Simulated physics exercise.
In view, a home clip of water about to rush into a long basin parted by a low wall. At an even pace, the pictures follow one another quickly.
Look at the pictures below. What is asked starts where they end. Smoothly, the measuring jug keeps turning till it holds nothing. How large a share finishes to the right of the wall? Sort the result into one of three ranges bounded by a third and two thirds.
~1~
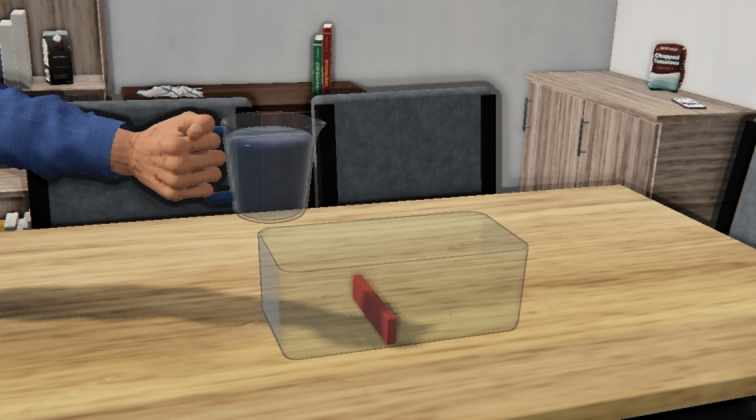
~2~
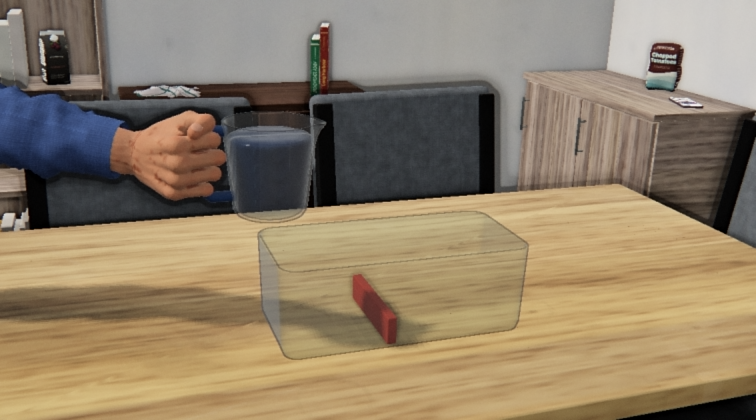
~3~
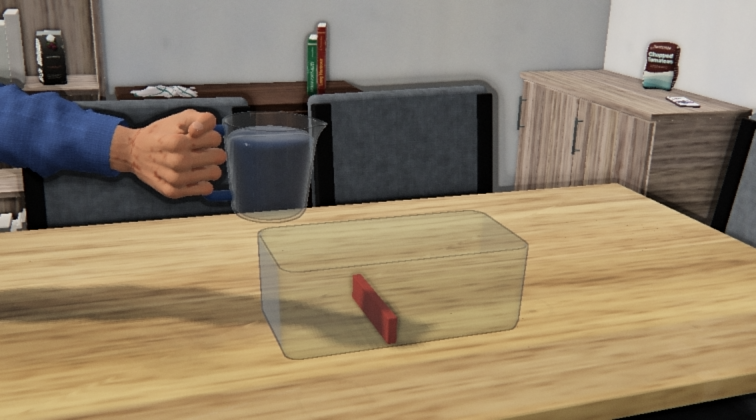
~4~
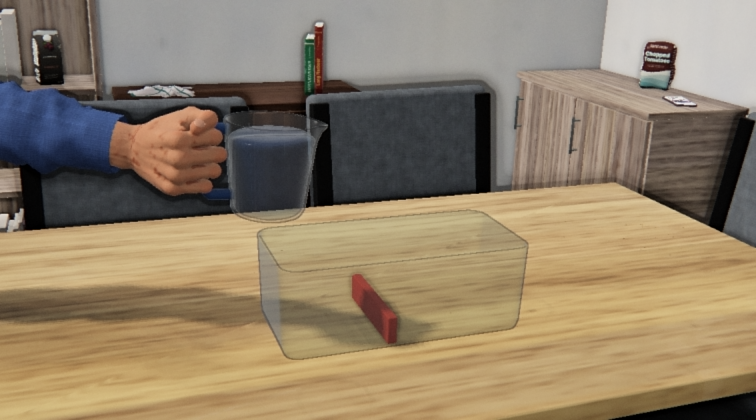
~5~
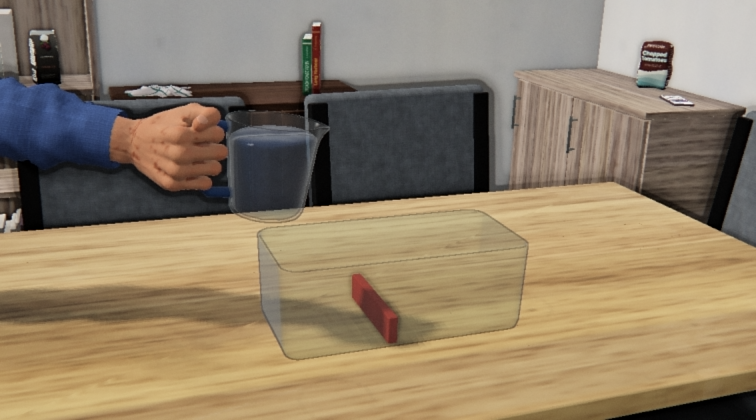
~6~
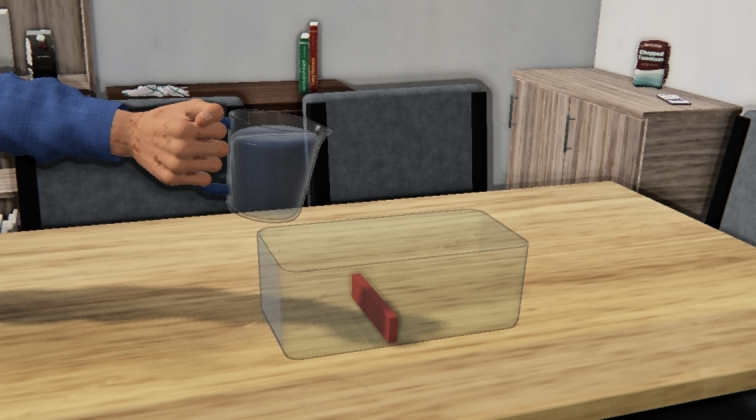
It falls in the middle range, a third to two thirds.
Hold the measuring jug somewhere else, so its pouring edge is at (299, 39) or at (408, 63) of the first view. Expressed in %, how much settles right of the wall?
You'd see around 40 per cent, and then around 95 per cent.
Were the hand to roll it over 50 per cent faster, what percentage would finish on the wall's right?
Roughly 45 percent.
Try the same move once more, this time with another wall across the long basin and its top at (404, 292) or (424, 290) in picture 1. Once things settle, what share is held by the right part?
Note - case one near 5 %, case two near 5 %.
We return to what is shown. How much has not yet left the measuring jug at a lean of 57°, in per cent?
Around 80 in a hundred.
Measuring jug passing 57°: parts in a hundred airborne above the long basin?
Estimated: 15 per cent or thereabouts.
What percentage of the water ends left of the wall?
Close to 45 percent.
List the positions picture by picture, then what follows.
In the first frame, tilt 0°; pouring edge (325, 121); surface from (226, 137) to (312, 133); the long basin's rim runs from (268, 252) to (505, 230); the wall's top is at (374, 297).
In the second frame, tilt 0°; pouring edge (325, 121); surface from (226, 136) to (311, 133).
In the third frame, tilt 2°; pouring edge (326, 122); surface from (226, 136) to (312, 134).
In the fourth frame, tilt 3°; pouring edge (327, 123); surface from (228, 136) to (313, 133).
In the fifth frame, tilt 6°; pouring edge (329, 126); surface from (229, 137) to (315, 133).
In the sixth frame, tilt 9°; pouring edge (331, 129); surface from (232, 137) to (318, 133).
A moment on, the measuring jug is tipped part way and 80 per cent is still to pour, 2 is left of the wall and 5 right of it.
Next, the measuring jug is tipped on its side and 27 per cent is still to pour, 16 is left of the wall and 44 right of it.
Then the measuring jug is tipped right over and 1 per cent is still to pour, 44 is left of the wall and 53 right of it.
Later the measuring jug is tipped right over and 0 per cent is still to pour, 46 is left of the wall and 53 right of it.
In the end 46 per cent lies left of the wall, 54 right of it and 1 outside.
